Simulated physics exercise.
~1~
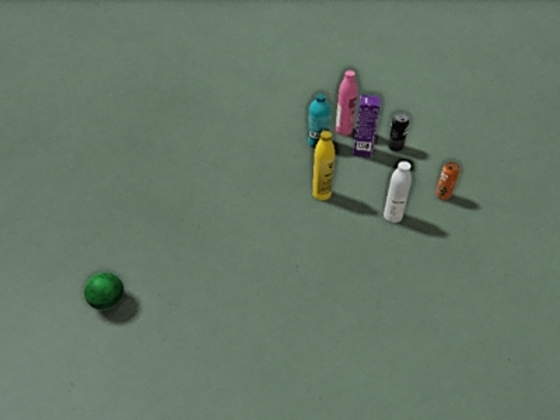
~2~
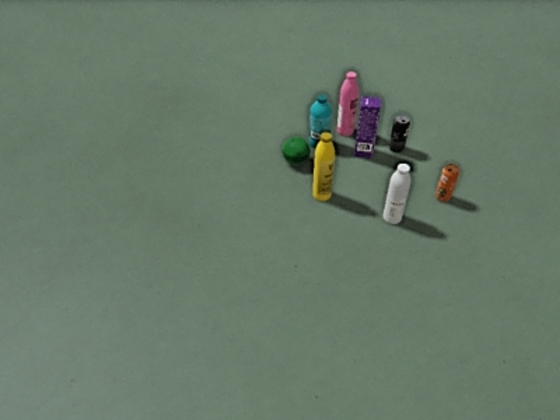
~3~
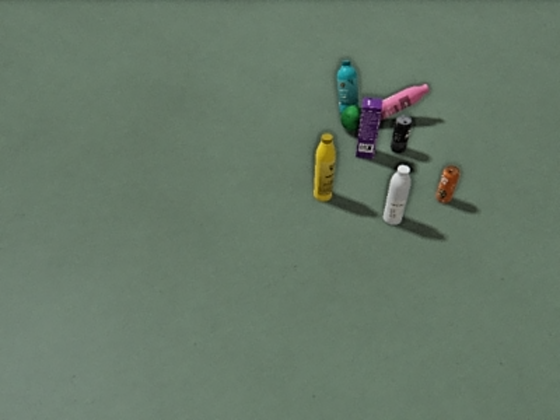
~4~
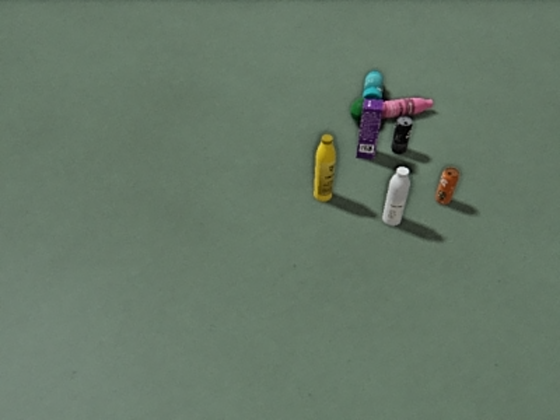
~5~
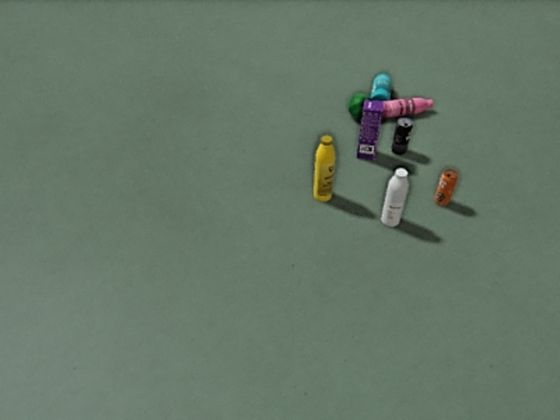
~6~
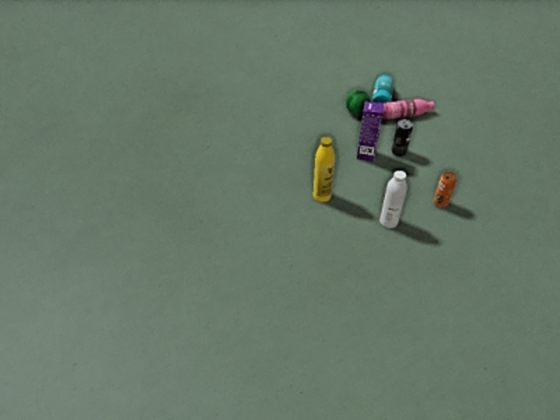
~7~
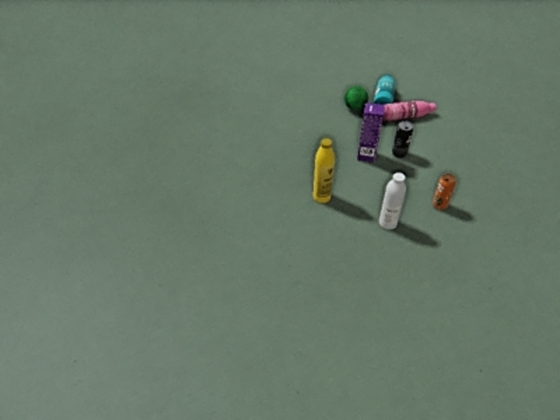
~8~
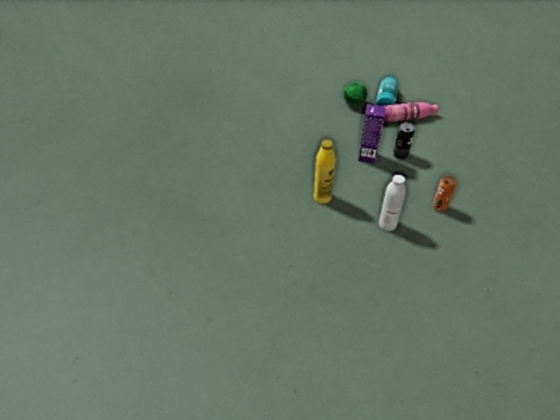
Green ball rolling up and right into a group of bottles, cans and a carton, toppling the turquoise and pink bottles.
